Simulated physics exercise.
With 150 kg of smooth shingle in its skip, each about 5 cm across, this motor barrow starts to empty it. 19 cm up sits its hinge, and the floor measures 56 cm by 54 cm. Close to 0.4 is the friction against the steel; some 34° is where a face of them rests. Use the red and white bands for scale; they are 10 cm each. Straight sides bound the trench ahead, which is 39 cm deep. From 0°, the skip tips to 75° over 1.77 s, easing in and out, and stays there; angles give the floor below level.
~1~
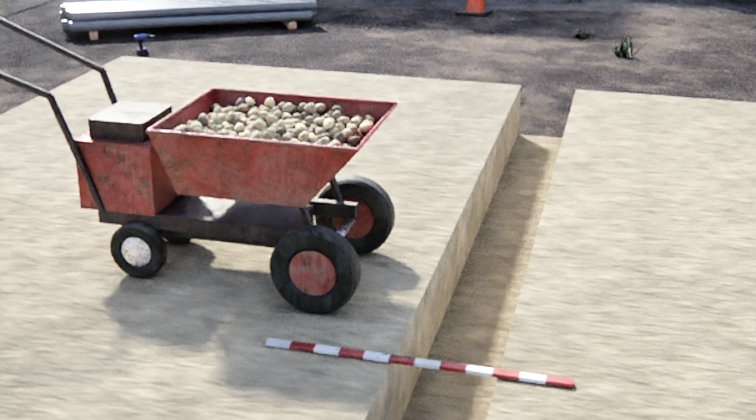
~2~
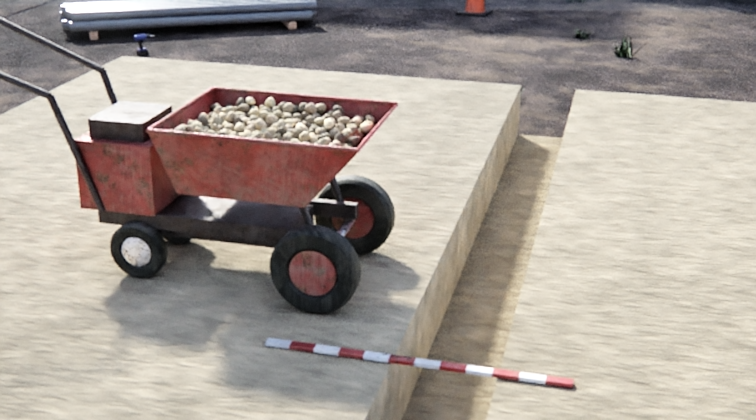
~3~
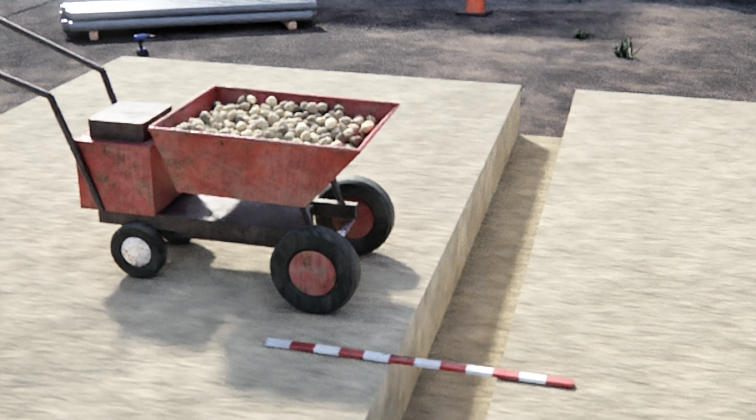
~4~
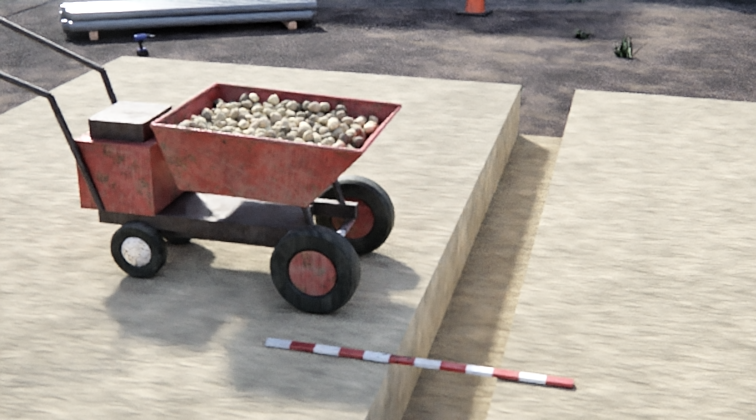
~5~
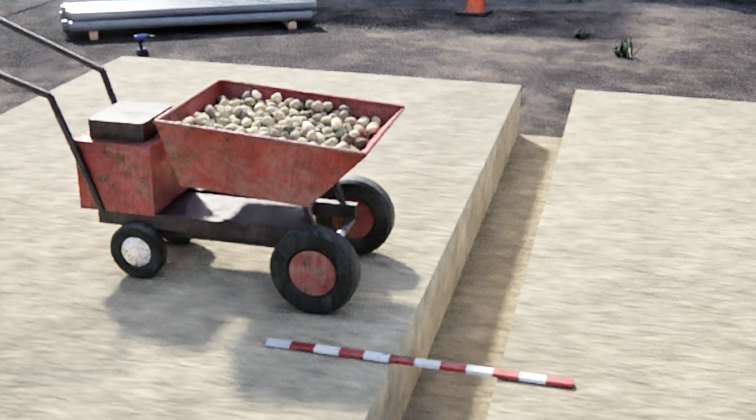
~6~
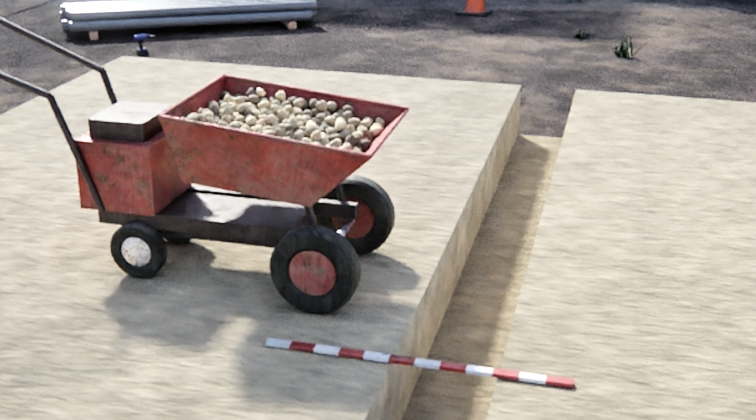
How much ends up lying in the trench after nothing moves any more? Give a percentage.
A share of about 67 per cent.
Then, 1.0 s after the last picture the floor is at 63°, 94 % in the skip, 6 % in the trench; the foremost stones are at (503, 284).
Then, 1.6 s after the last picture the floor is at 75°, 22 % in the skip, 50 % in the trench, 28 % past the trench; the foremost stones are at (665, 308).
Then, 1.9 s after the last picture the floor is at 75°, 3 % in the skip, 64 % in the trench, 33 % past the trench; the foremost stones are at (745, 306).
Then, 3.9 s after the last picture the floor is at 75°, 0 % in the skip, 67 % in the trench, 33 % past the trench; the foremost stones are past the picture's edge.
